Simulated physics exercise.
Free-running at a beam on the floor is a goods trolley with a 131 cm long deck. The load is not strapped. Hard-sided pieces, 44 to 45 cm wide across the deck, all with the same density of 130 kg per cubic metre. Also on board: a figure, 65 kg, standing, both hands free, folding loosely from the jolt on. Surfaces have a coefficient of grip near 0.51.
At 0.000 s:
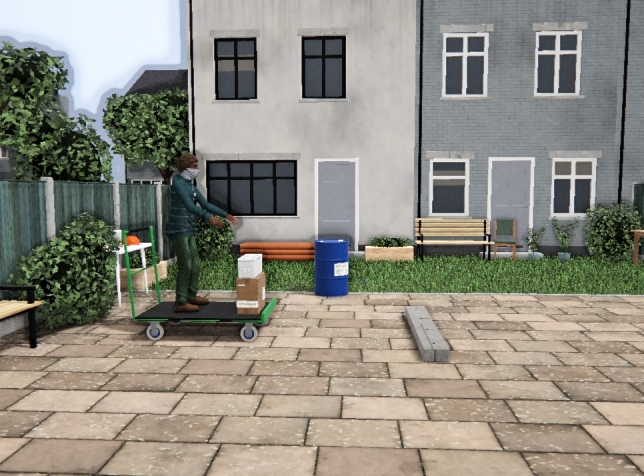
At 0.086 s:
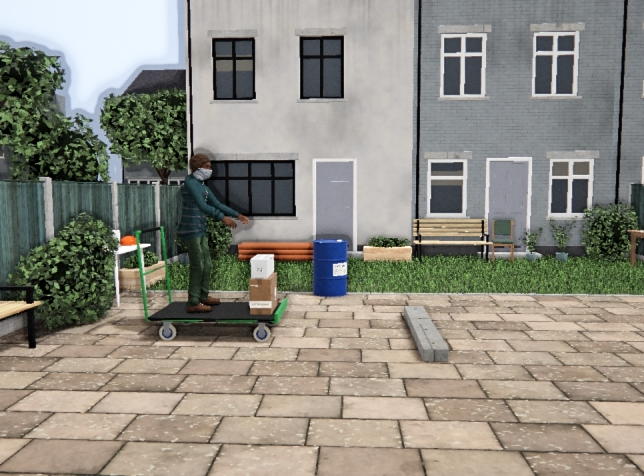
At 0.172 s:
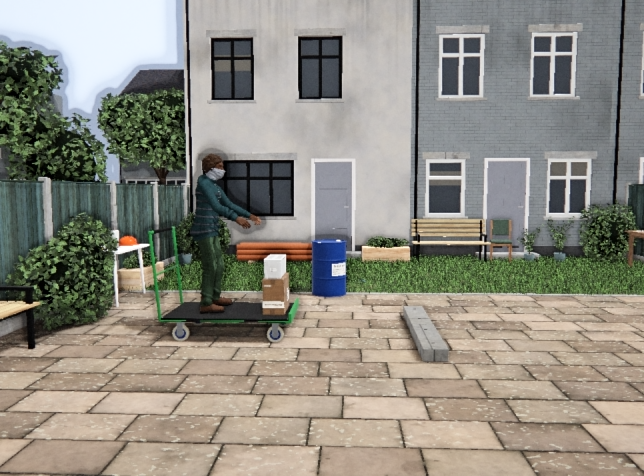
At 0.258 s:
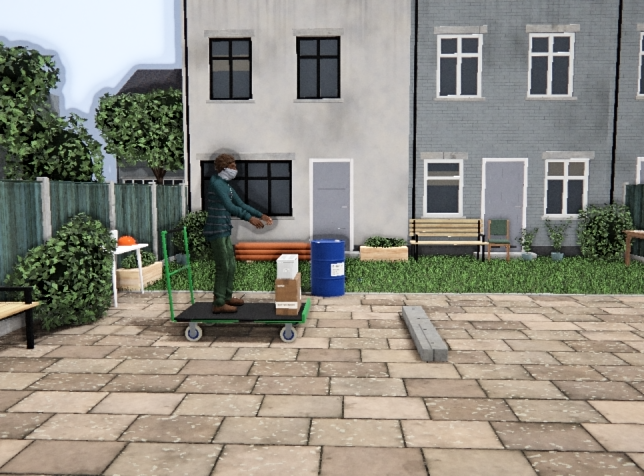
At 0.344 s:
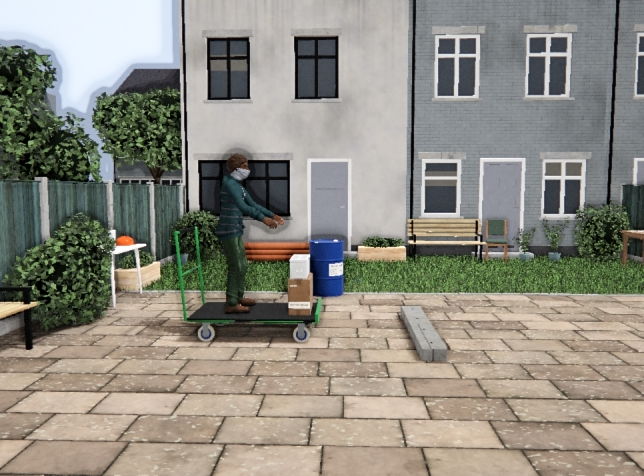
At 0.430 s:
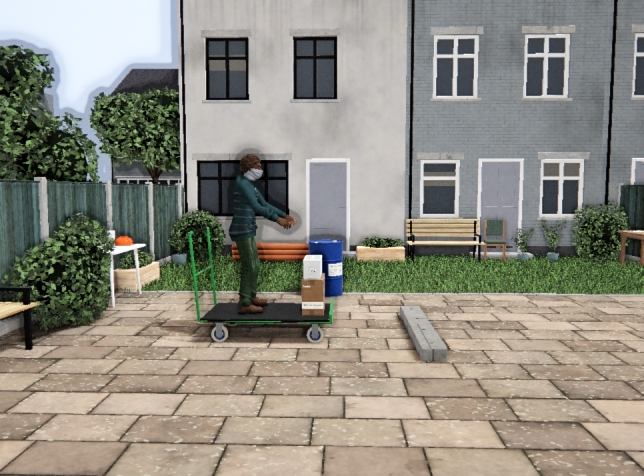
To begin with, a masked person in a cap stands on a green-framed trolley at the left of a paved yard, arms held out toward a white box on a brown one. The trolley then rolls steadily right, carrying rider and boxes together, until the boxes partly overlap the blue barrel behind.
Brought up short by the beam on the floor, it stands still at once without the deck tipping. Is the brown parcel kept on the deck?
Yes, it is kept on the deck.
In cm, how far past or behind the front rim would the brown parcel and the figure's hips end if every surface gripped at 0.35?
Rest positions: Brown 20 cm behind rim; hips 30 cm behind rim.
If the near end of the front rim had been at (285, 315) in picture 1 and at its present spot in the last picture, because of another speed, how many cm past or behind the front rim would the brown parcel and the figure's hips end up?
Brown 0 behind, hips 60 behind.
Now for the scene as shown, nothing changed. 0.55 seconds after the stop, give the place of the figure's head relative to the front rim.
Roughly 20 cm past the front rim.
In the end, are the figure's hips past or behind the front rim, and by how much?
They settle some 30 centimetres behind the rim.
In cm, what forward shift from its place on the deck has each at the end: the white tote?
Forward: White 90.
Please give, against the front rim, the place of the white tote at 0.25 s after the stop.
Past the rim by about 15 cm.
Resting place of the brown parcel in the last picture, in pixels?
(402, 294).
The wheels strike at 0.99 s.
After 1.24 s the brown parcel is 9 cm behind the rim, tilted 20°, near (410, 292) in the last picture's view.
After 1.54 s the brown parcel is 17 cm behind the rim, tilted 0°, near (402, 294) in the last picture's view.
After 1.99 s the brown parcel is 14 cm behind the rim, tilted 5°, near (405, 293) in the last picture's view.
Final state at 4.1 s, past the rim, white tote; behind it, brown parcel and the figure's hips.
